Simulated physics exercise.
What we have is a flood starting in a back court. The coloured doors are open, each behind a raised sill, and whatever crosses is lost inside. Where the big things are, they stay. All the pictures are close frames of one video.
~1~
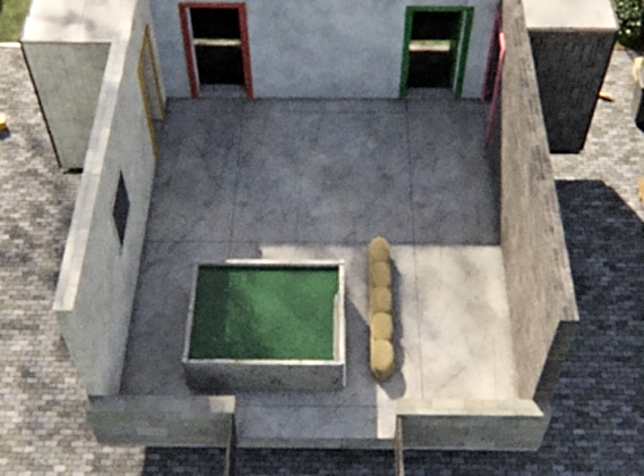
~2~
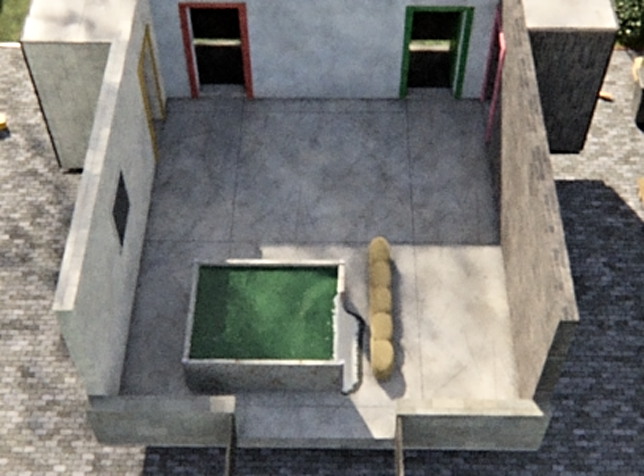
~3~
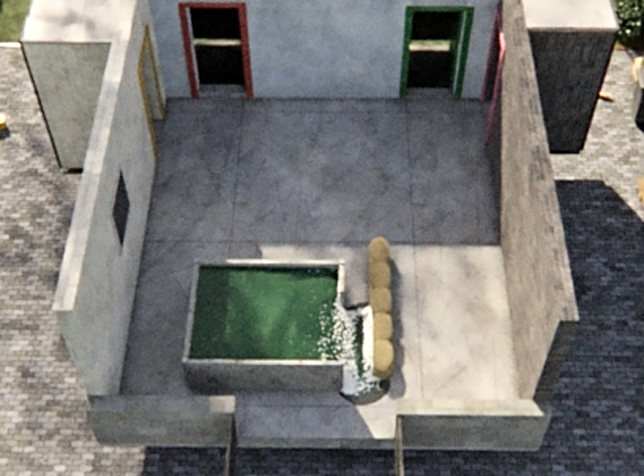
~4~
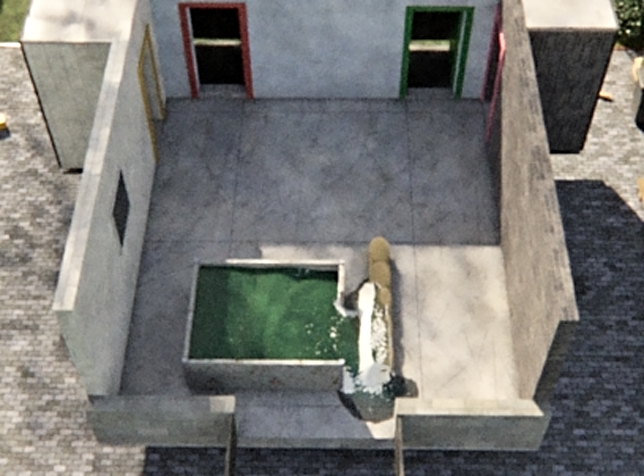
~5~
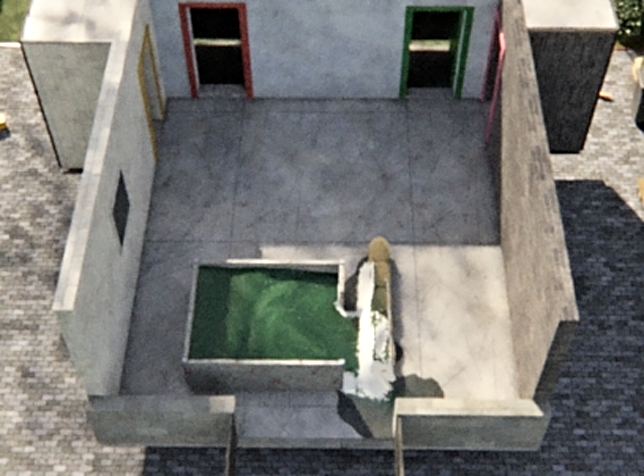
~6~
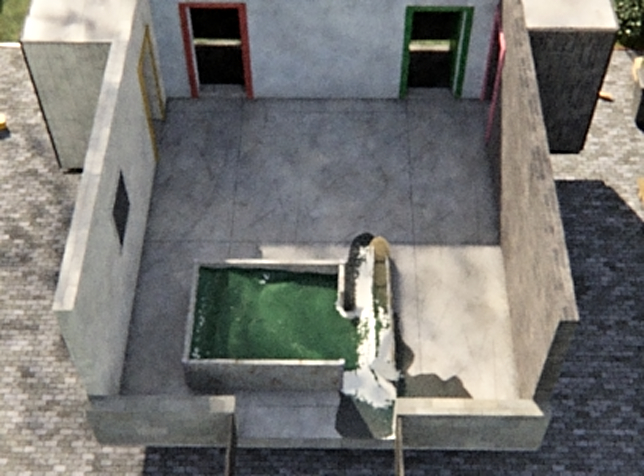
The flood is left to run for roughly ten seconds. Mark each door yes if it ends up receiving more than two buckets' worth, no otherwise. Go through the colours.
Pink door - no, green door - yes, yellow door - yes, red door - no.
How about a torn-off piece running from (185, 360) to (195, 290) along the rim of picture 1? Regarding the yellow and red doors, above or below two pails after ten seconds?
Outcome - yellow breaks the threshold, red breaks the threshold.
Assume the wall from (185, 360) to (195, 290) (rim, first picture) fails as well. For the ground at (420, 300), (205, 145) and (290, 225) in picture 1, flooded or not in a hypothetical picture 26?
Untouched, submerged, submerged.
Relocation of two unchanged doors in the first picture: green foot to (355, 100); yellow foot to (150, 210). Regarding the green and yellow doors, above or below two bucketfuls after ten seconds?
Short version: The green one tops the limit and the yellow one stays within the limit.
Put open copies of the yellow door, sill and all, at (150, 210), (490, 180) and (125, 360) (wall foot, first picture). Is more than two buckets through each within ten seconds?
Taking the new doors in the order given: The first comes up short, the second comes up short, the third comes up short.
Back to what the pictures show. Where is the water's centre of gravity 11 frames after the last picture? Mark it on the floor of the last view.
Point: (322, 328).
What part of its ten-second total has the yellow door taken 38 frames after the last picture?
By then roughly 10 percent of the ten-second total is in.
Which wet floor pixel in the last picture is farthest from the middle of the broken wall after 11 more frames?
Farthest reach: About (292, 117).
A moment on, water covers 25 % of the floor; the pink door not reached, the green door not reached, the yellow door not reached, the red door not reached.
Next, water covers 40 % of the floor; the pink door not reached, the green door not reached, the yellow door not reached, the red door not reached.
Then, water covers 55 % of the floor; the pink door not reached, the green door wet at the sill, nothing in, the yellow door not reached, the red door wet at the sill, nothing in.
Later, water covers 70 % of the floor; the pink door under two buckets in, the green door under two buckets in, the yellow door under two buckets in, the red door wet at the sill, nothing in.
In the end, water covers 85 % of the floor; the pink door under two buckets in, the green door over two buckets in, the yellow door over two buckets in, the red door wet at the sill, nothing in.
